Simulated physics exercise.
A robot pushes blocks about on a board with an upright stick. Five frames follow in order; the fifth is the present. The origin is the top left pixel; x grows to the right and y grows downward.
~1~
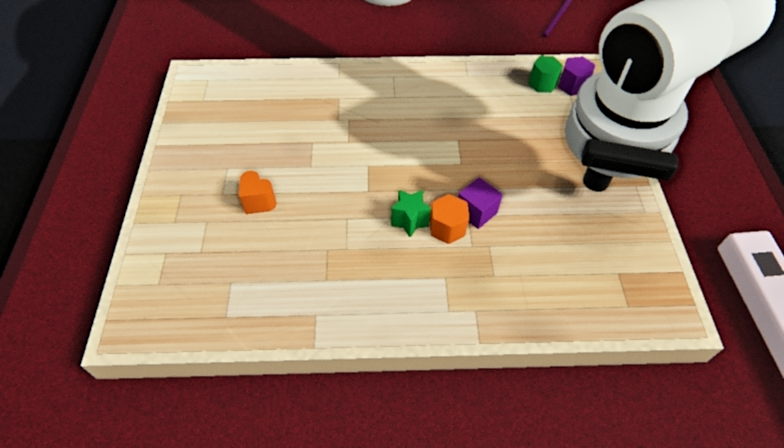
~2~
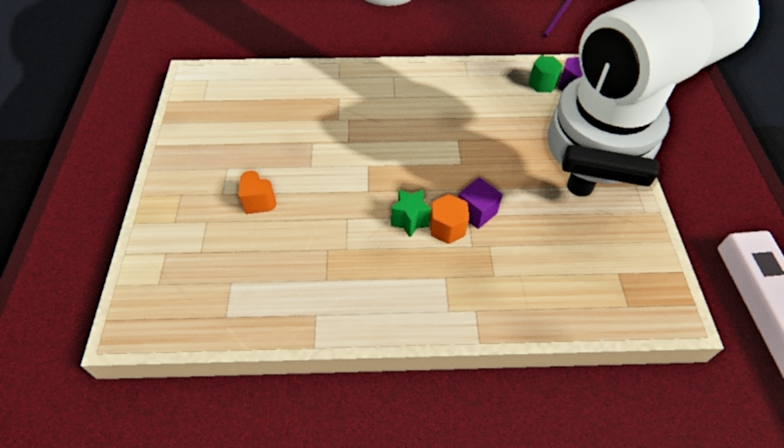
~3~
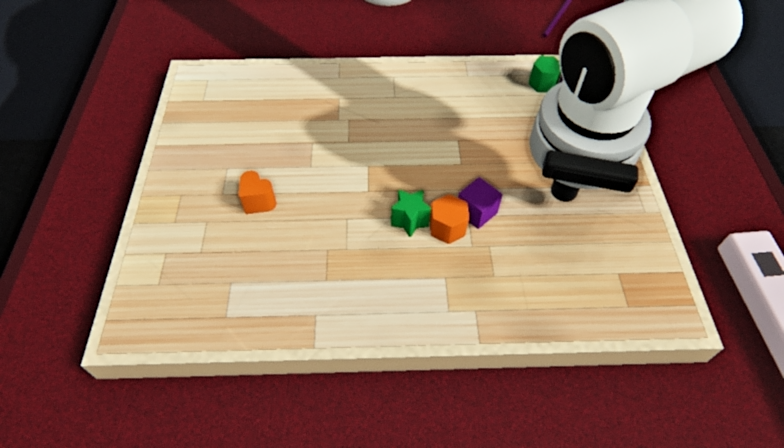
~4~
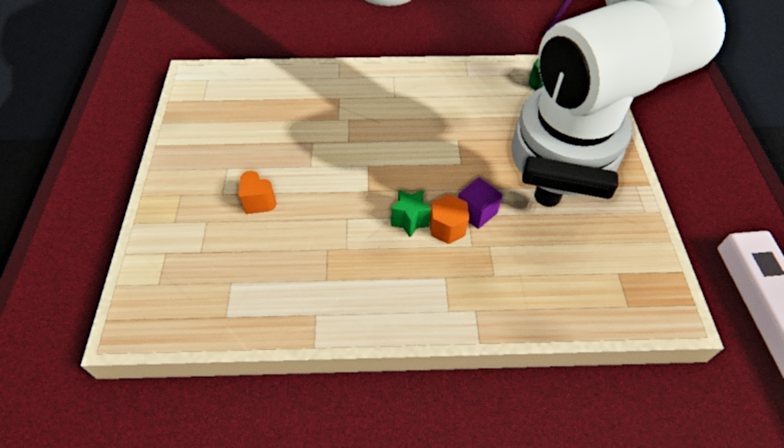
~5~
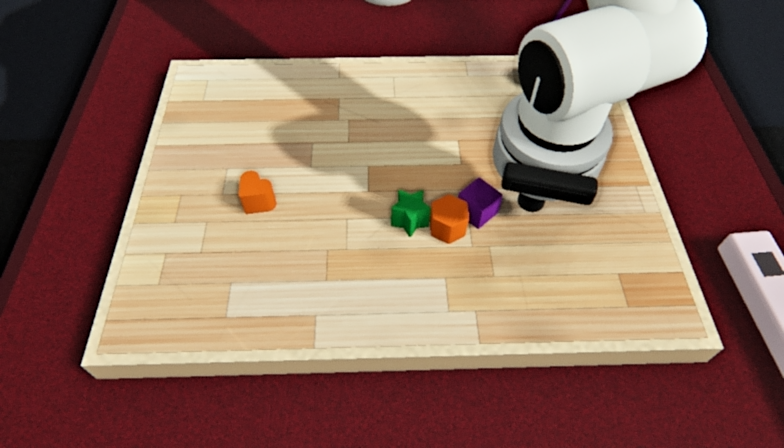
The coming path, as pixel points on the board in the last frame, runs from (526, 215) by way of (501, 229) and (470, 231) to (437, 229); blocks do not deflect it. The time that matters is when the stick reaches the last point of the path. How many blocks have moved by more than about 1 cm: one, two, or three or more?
By the end, three or more blocks will have moved.
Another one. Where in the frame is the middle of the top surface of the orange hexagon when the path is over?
The point I'd pick in the picture is (405, 206).
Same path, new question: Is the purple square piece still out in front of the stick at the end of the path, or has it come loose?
It escapes to one side.
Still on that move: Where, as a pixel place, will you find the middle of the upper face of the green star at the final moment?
The green star ends near (374, 200).
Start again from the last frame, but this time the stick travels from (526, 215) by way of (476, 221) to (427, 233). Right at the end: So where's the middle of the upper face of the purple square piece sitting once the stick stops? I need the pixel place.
I think it will end close to (446, 184).
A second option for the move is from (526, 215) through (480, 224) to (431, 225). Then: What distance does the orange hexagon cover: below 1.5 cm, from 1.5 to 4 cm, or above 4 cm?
Over 4 cm.
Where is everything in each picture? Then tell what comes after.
The first frame shows tip of the stick (596, 182), middles of tops, green star (411, 203), orange hexagon (450, 210), purple square piece (481, 194).
The second frame shows stick (580, 187), nothing pushed.
The third frame shows stick (564, 192), nothing pushed.
The fourth frame shows stick (547, 197), nothing pushed.
The fifth frame shows stick (531, 202), green star (411, 203), orange hexagon (450, 210), purple square piece (481, 194).
The first path, step by step. One third of the way, stick (505, 217); nothing pushed yet.
Two thirds of the way, stick (472, 219); green star (406, 204), turned 25° clockwise; orange hexagon (438, 209), turned 20° anticlockwise; purple square piece (470, 189), turned 35° clockwise.
At the end, stick (438, 217); green star (374, 200), turned 30° clockwise; orange hexagon (405, 206), turned 15° anticlockwise; purple square piece (468, 189), turned 45° clockwise.
